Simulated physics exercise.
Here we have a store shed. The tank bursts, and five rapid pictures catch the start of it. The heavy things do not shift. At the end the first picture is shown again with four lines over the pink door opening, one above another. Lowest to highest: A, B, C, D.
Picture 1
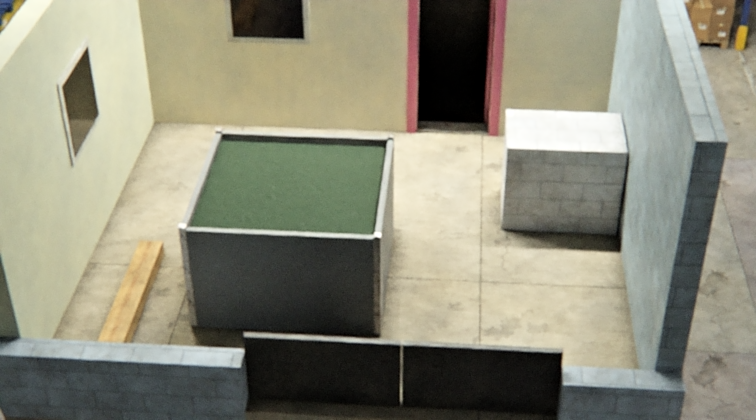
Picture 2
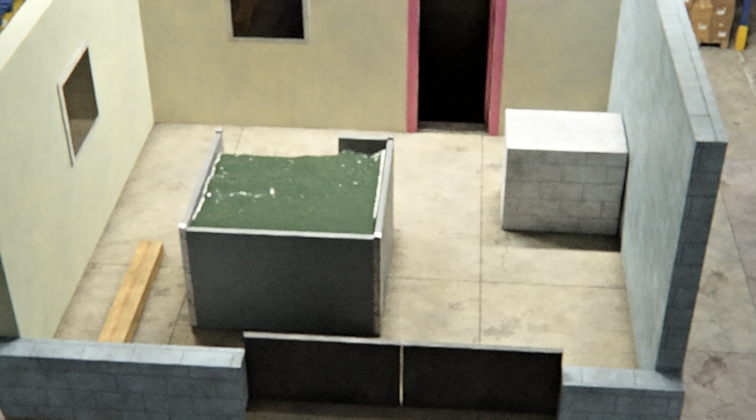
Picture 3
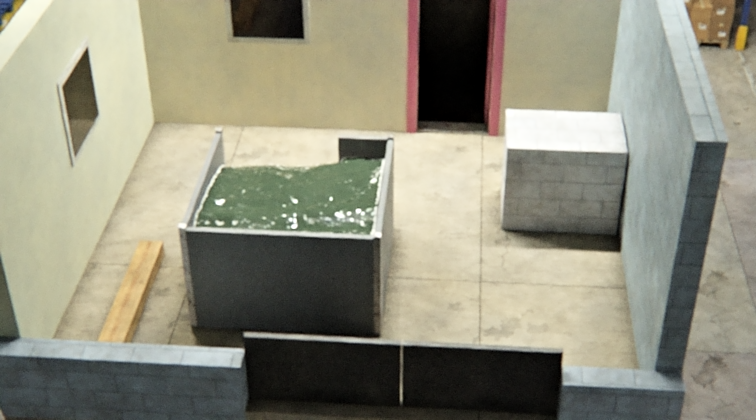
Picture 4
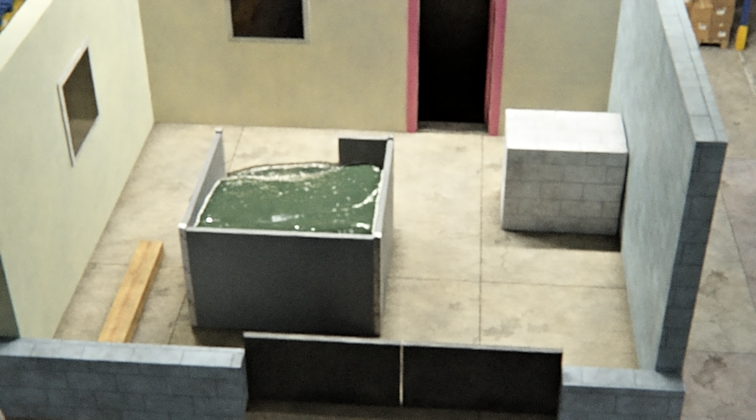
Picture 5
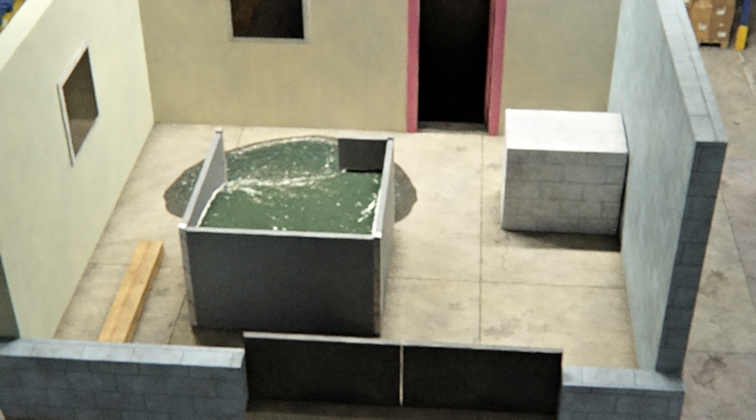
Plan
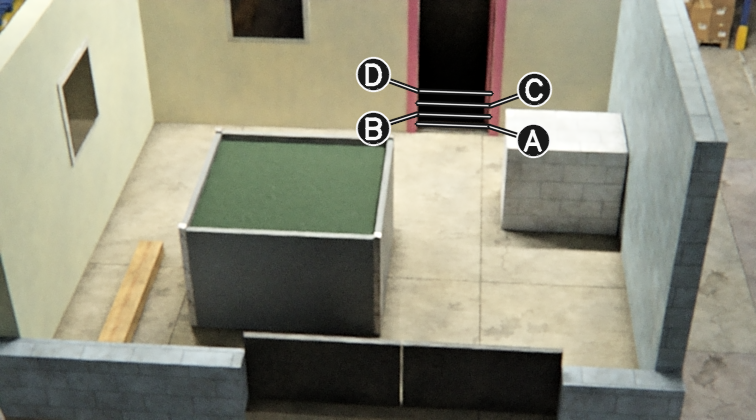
Green water in a dark, open-topped tank sank and churned with white flecks as the back side opened up, then spread out across the pale floor behind the tank and around both sides.
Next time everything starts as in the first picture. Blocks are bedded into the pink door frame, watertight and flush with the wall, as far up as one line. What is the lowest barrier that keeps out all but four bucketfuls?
Use height B.
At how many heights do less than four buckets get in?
Three of the four.
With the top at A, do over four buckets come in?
Yes.
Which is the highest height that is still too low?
That is height A.
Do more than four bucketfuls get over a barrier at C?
No.
In white, A at (453, 125); B at (453, 115); C at (453, 104); D at (454, 92); from the bottom up A, B, C, D.
With A, about 11 bucketfuls get in.
With B, a splash gets over, under a bucket.
With C, nothing gets over.
With D, nothing gets over.
